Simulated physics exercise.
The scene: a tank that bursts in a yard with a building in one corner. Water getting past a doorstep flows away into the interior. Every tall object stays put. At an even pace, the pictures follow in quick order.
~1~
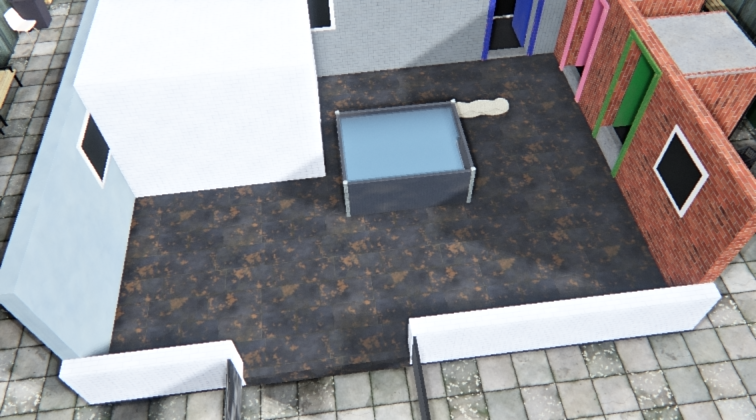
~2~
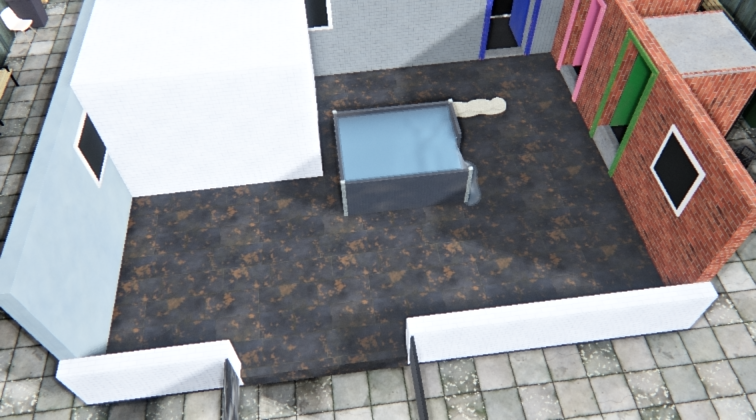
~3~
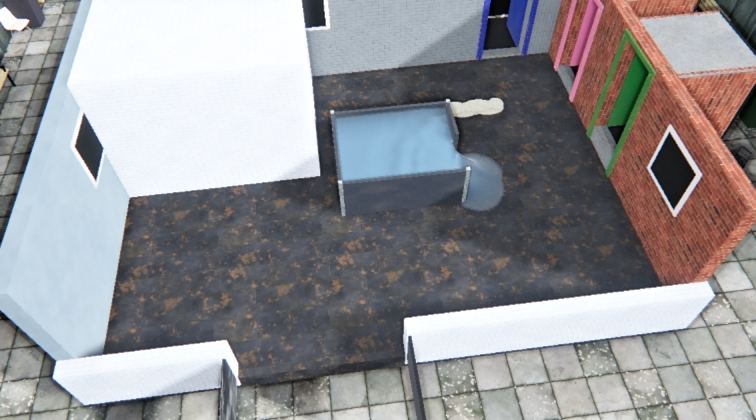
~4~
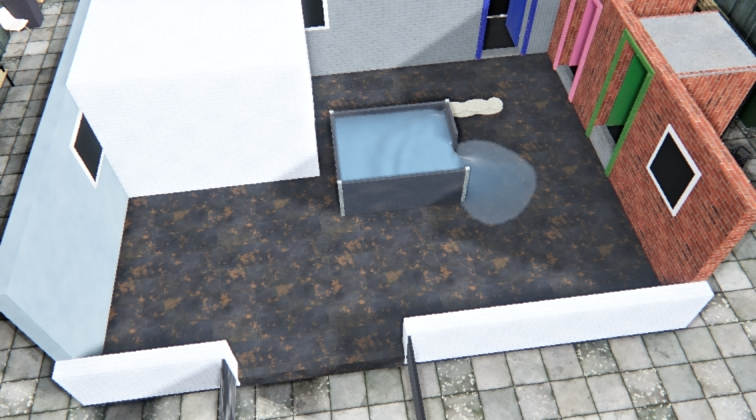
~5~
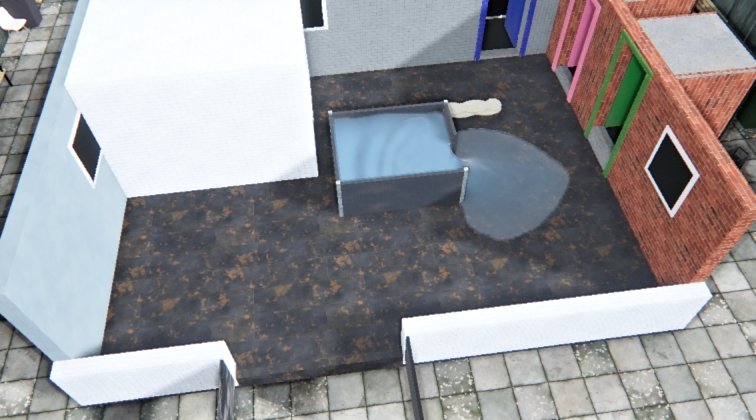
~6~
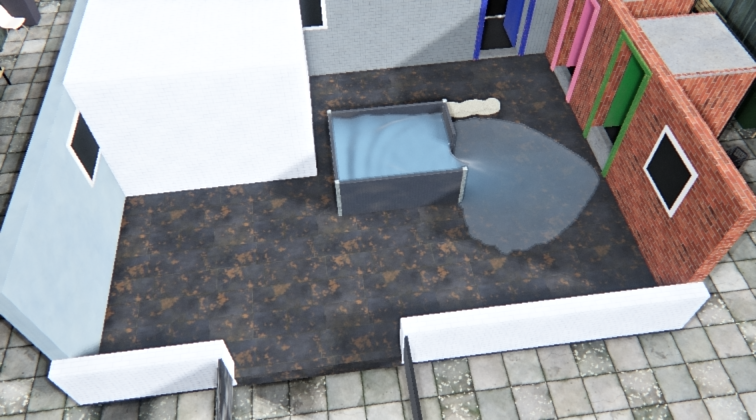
Water pours from the right side of an open rectangular tank in a dark-floored yard, then spreads rightward in a widening rounded sheet toward the red brick wall with a green-framed doorway, while ripples cross the tank's surface.
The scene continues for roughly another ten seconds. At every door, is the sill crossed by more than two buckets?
As I see it, most likely the blue door will exceed two buckets. Most likely the pink door will not exceed two buckets. Most likely the green door will not exceed two buckets.
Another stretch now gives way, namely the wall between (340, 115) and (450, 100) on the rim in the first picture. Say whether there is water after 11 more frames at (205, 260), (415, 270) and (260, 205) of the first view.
The first spot is spared, the second spared, the third spared.
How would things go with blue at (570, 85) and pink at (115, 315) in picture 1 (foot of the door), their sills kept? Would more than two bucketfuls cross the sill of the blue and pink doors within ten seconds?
Lab note - blue door overshoots, pink door stays within.
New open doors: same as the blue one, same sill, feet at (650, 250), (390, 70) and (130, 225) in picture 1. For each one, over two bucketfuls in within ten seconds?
Taking each in turn: Runs above, then runs below, then runs below.
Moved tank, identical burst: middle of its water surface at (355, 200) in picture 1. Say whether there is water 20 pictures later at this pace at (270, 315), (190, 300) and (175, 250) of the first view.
Result: Spared; spared; spared.
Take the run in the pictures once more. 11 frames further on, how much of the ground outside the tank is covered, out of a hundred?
It comes to roughly 25 in a hundred.
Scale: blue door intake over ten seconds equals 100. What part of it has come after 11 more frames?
Something like 0 in a hundred.
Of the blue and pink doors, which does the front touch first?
That's the pink one.
A moment on, water covers 25 % of the floor; the blue door not reached, the pink door not reached, the green door wet at the sill, nothing in.
Next, water covers 25 % of the floor; the blue door not reached, the pink door wet at the sill, nothing in, the green door wet at the sill, nothing in.
Then, water covers 35 % of the floor; the blue door over two buckets in, the pink door wet at the sill, nothing in, the green door wet at the sill, nothing in.
Later, water covers 75 % of the floor; the blue door far over two buckets in, the pink door wet at the sill, nothing in, the green door wet at the sill, nothing in.
In the end, water covers 90 % of the floor; the blue door far over two buckets in, the pink door wet at the sill, nothing in, the green door wet at the sill, nothing in.
